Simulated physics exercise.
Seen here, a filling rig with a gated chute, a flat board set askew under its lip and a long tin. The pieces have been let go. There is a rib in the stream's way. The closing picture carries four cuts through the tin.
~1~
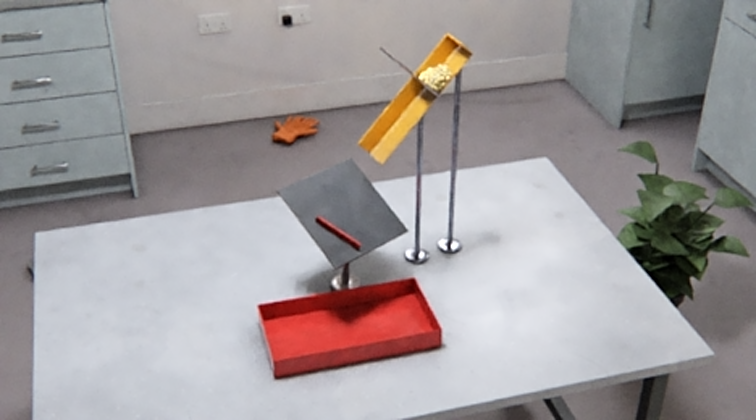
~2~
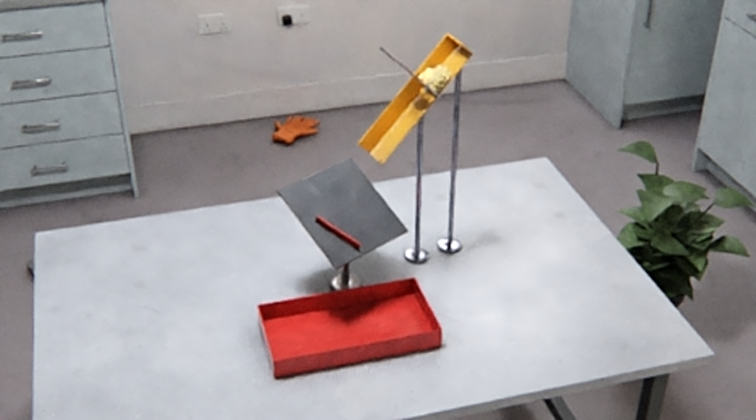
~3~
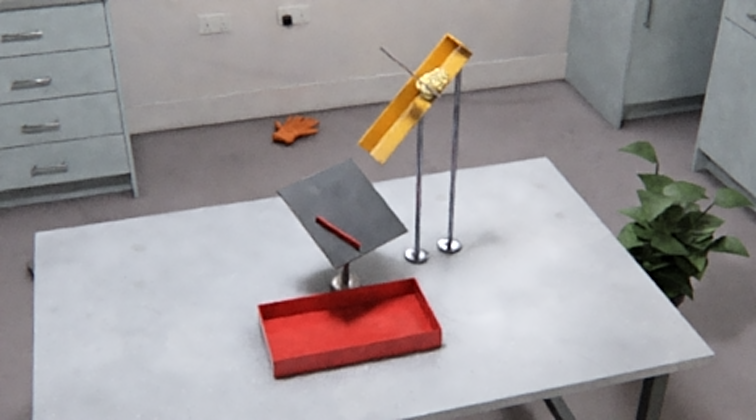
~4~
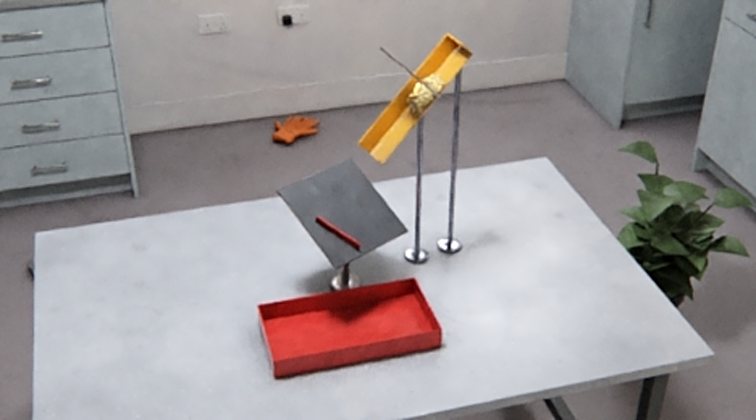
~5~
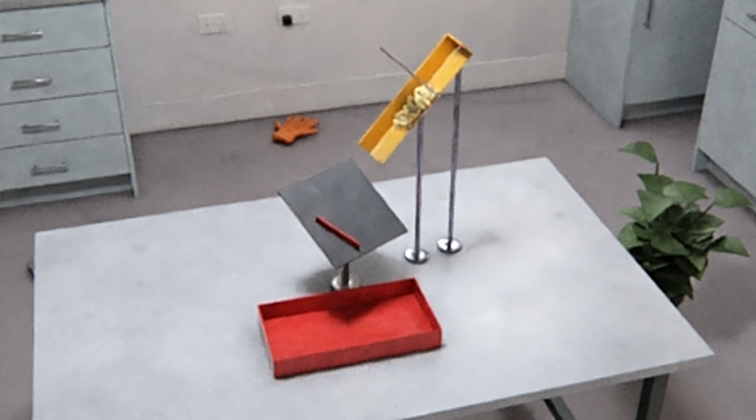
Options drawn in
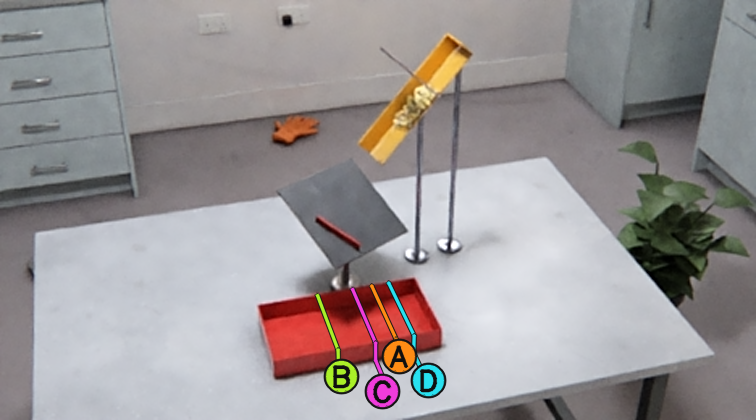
On a grey tabletop, a pale clump sliding partway down a yellow chute above a tilted dark board and red tray.
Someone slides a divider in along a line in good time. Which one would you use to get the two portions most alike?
Line D.
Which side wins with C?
The right side.
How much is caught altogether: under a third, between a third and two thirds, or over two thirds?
It is over two thirds.
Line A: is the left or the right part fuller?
Right.
On the marked copy, line A crosses the front rim at (395, 338); line B crosses the front rim at (337, 349); line C crosses the front rim at (375, 342); line D crosses the front rim at (413, 335).
With A, of what is caught, about a tenth on the left of the divider, almost all on the right.
With B, of what is caught, just a few on the left of the divider, almost all on the right.
With C, of what is caught, about a tenth on the left of the divider, almost all on the right.
With D, of what is caught, roughly a third on the left of the divider, roughly two thirds on the right.
